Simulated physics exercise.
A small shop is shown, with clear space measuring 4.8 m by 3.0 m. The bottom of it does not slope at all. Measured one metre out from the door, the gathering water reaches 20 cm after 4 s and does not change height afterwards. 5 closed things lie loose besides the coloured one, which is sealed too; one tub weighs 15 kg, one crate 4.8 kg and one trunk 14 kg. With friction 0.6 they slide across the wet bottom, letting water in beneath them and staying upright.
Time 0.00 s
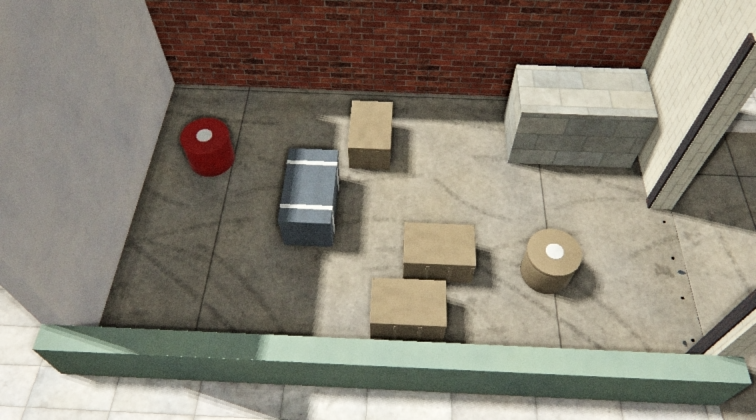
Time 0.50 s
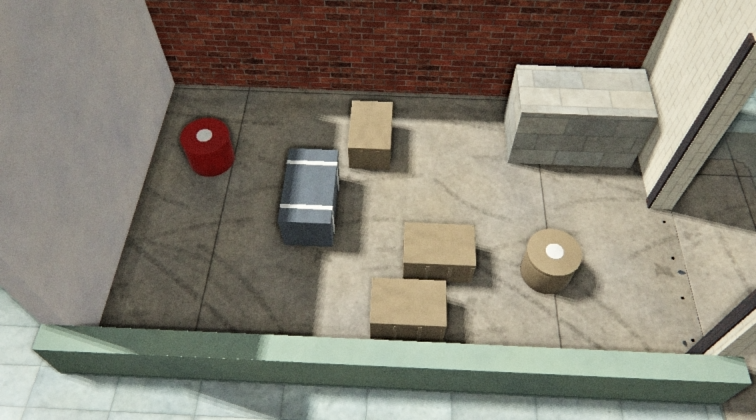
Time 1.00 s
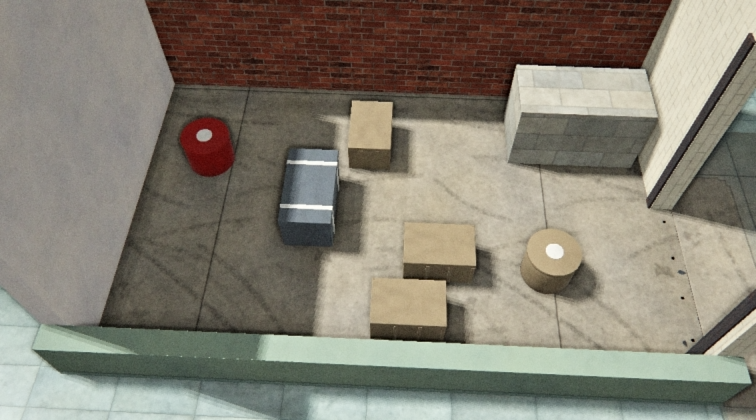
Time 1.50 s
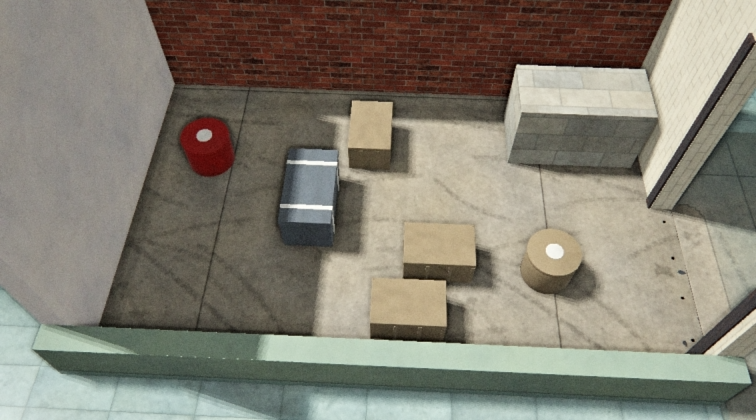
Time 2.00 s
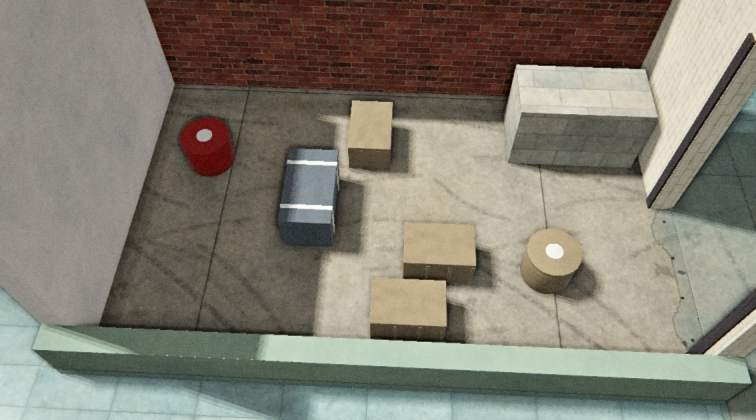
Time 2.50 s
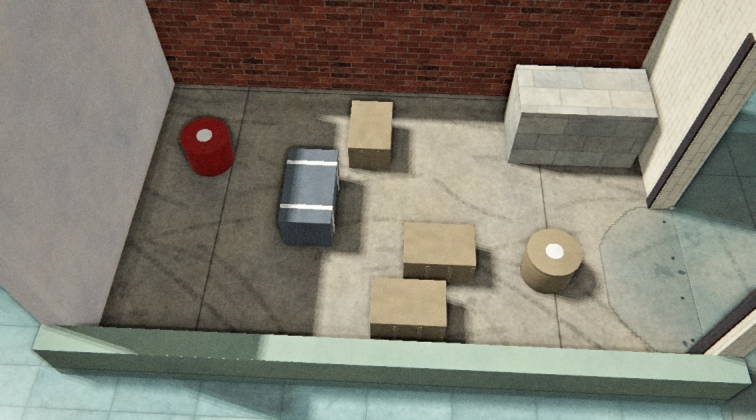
Water spreads outside the low wall, then creeps in at right while the boxes stay still.
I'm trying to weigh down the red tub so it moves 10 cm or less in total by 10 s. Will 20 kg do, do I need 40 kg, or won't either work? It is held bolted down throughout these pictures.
You need 40 kg.
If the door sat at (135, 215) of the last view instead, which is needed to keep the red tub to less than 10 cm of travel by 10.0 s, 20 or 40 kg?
If so, even the lighter mass works.
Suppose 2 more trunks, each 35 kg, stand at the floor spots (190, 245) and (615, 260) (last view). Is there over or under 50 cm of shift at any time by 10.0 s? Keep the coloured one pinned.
The first is not as far, the second further.
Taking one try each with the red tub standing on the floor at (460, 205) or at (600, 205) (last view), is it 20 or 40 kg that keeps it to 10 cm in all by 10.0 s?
Taking the two spots in turn, both keep it, then both keep it.
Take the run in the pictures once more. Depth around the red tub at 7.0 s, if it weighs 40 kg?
Around 3 cm.
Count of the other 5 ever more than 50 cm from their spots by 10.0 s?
I count 5.
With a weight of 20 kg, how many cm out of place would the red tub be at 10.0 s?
It would be some 80 cm from its spot.
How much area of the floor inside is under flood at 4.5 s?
About 5.0 m2 is covered.
After 3.5 s the red tub would be 0 cm from its start with 20 kg and 0 cm from its start with 40 kg; 0 cm of water round it then.
After 4.5 s the red tub would be 0 cm from its start with 20 kg and 0 cm from its start with 40 kg; 0 cm of water round it then.
After 7.0 s the red tub would be 0 cm from its start with 20 kg and 0 cm from its start with 40 kg; 3 cm of water round it then.
After 10.0 s the red tub would be 72 cm from its start with 20 kg and 0 cm from its start with 40 kg; 15 cm of water round it then.
